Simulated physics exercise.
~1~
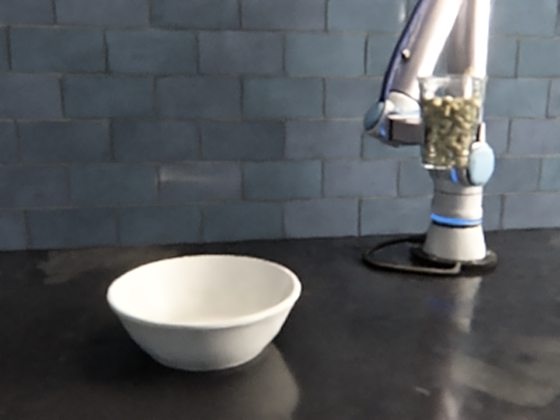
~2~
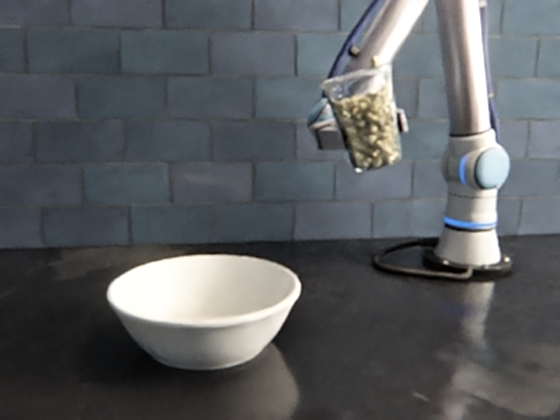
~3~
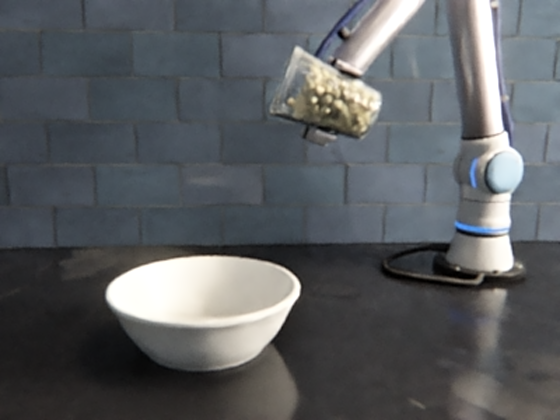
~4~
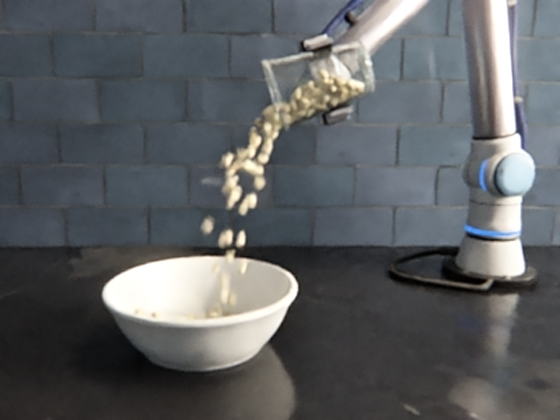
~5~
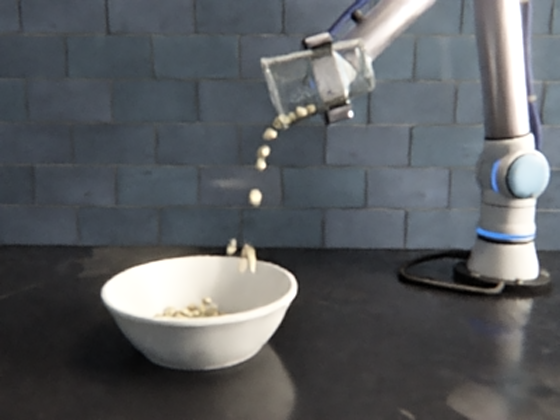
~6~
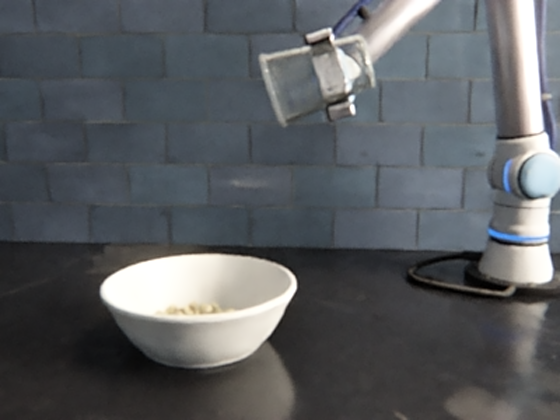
A robot arm moved a clear cup of pale dried beans left toward a white bowl on a dark counter, tipped it onto its side and poured the beans down in a stream, ending with the cup empty and the beans in the bowl.
